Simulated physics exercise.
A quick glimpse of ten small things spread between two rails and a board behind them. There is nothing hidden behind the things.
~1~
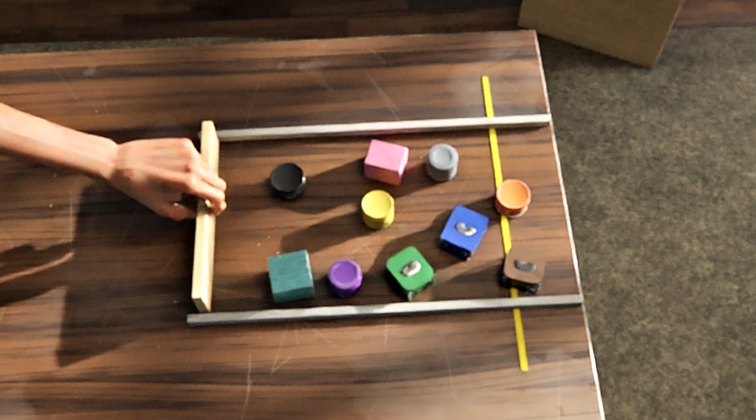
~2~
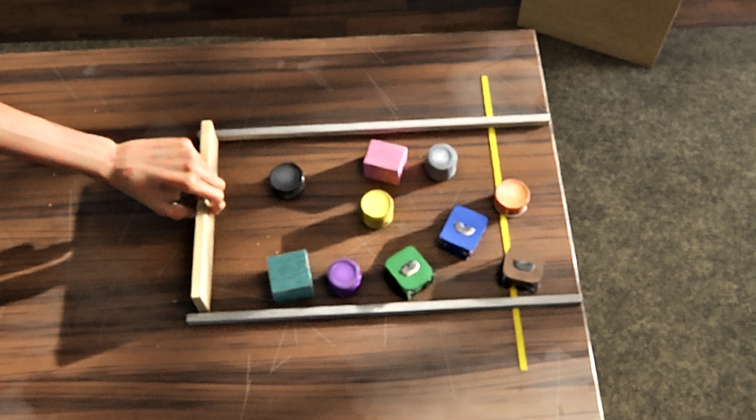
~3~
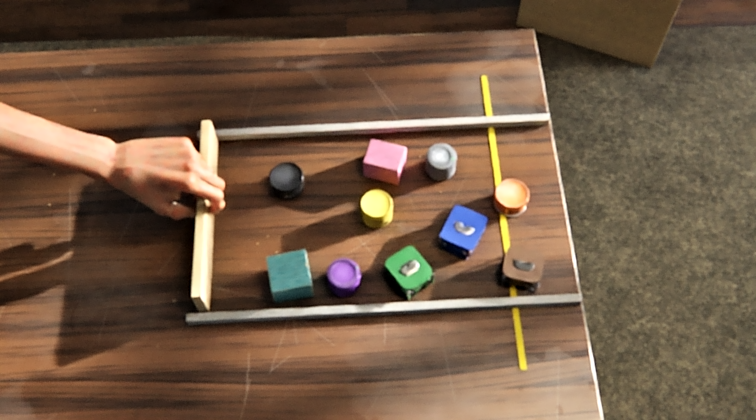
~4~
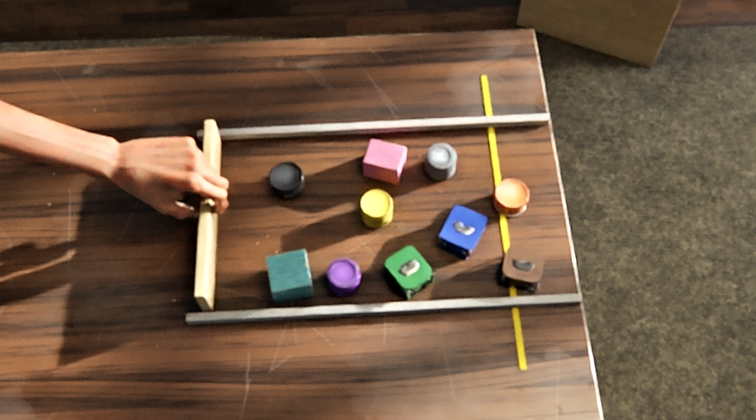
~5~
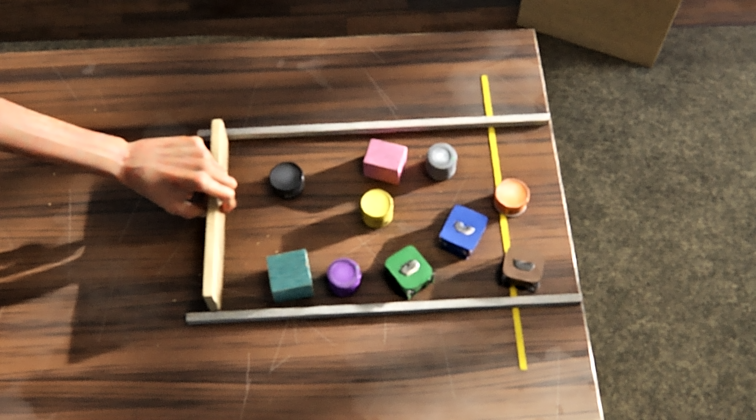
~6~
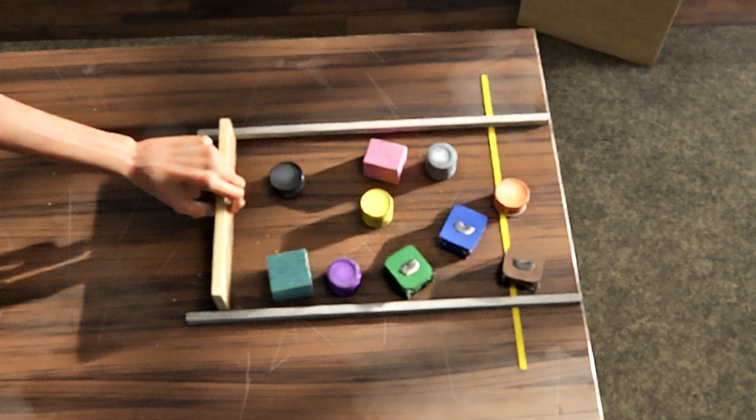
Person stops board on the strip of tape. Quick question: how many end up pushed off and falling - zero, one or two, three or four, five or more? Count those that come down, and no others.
One or two.
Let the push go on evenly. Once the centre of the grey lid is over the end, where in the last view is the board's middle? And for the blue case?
Approx. (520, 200) / approx. (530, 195) for the other.
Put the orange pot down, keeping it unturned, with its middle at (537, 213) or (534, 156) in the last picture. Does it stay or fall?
Place by place, it holds its place, then goes down.
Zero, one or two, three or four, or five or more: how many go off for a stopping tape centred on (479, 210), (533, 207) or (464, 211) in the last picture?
1 or 2; five or more; either one or two.
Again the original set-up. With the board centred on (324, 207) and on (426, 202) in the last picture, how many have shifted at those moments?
The counts are 4 and 9.
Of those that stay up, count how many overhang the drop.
It would come to 1.
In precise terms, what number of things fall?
Tally: 2.
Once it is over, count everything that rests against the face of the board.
Contact count: 4.
A little later, none off yet; brown case at rest near (522, 269); orange pot at rest near (511, 198); blue case at rest near (463, 232).
Next, none off yet; brown case shifted a little near (540, 269); orange pot at rest near (511, 198); blue case at rest near (468, 228).
When it is over, the number that fall off is one or two; down, green case and brown case.
